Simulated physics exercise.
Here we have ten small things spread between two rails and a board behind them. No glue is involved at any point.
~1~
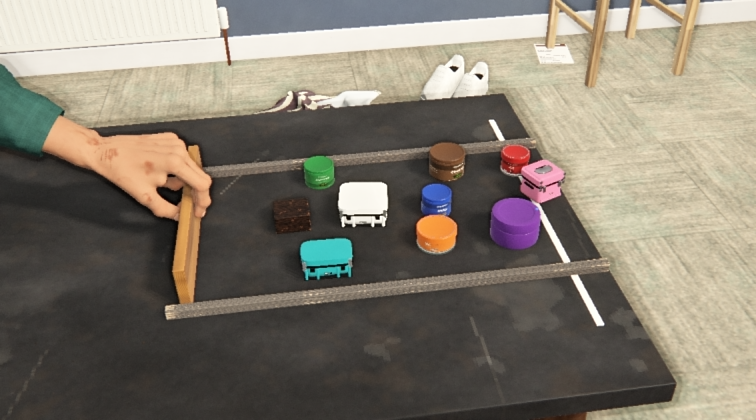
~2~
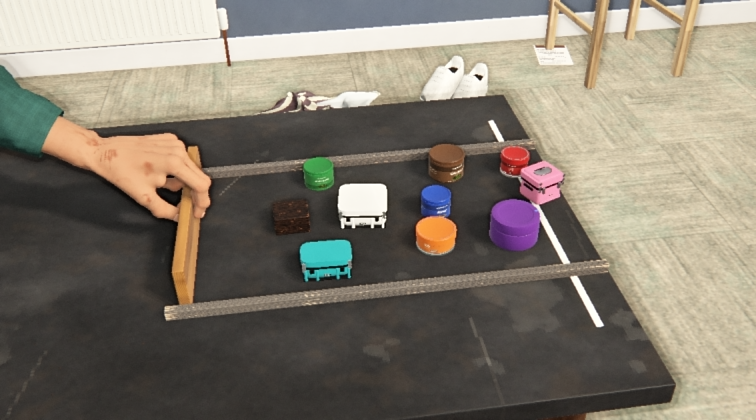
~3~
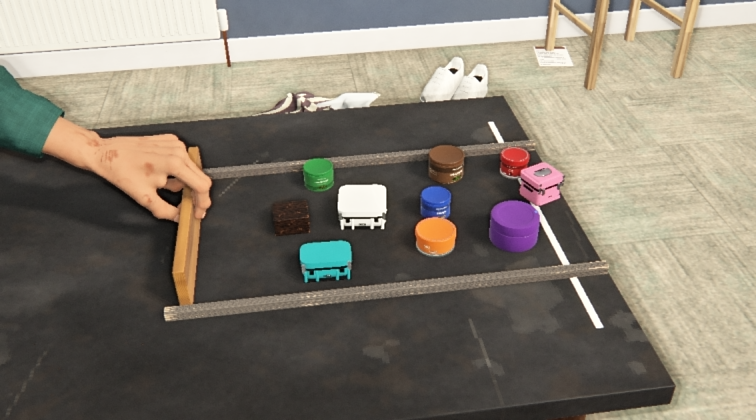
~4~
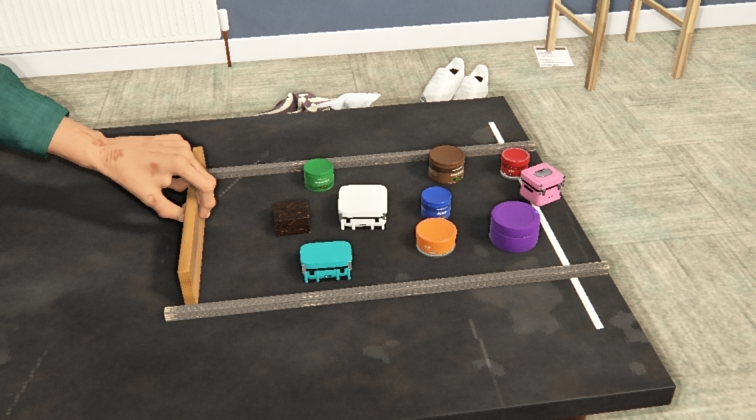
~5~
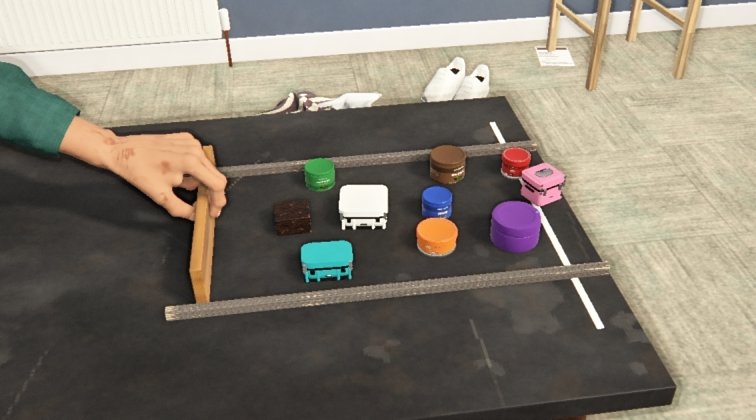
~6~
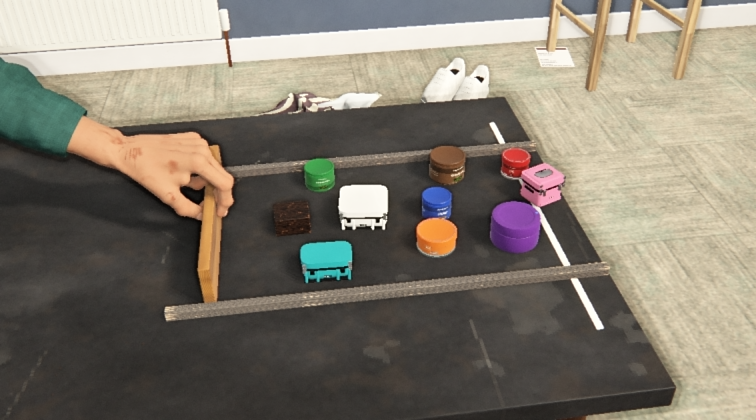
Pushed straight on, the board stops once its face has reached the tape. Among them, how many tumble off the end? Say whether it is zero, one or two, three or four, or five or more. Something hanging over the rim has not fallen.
Well, what drops off the end works out to five or more of them.
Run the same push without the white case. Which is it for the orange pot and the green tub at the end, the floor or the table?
So the orange pot is still there and the green tub is still there.
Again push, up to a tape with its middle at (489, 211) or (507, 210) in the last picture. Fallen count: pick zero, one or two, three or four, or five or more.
Count of falls, case 1: Either one or two; case 2: Either three or four.
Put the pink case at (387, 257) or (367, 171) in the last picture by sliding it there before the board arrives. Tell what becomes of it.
Place by place, it goes down, then holds its place.
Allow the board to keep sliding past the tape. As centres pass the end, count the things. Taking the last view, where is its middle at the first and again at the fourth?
For the first, roughly (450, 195); for the next, roughly (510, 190).
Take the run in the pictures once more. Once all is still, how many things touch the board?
The count is 4.
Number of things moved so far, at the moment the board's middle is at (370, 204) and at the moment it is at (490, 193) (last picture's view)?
By then 6, and 10.
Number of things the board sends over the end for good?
The figure is 6, exactly.
A little later, none off yet; pink case at rest near (542, 186); red pot at rest near (515, 164); purple lid at rest near (515, 227).
Next, none off yet; pink case shifted a little near (553, 183); red pot at rest near (515, 164); purple lid at rest near (525, 224).
When it is over, the number that fall off is five or more; down, white case, blue tub, brown tub, purple lid, red pot and pink case.
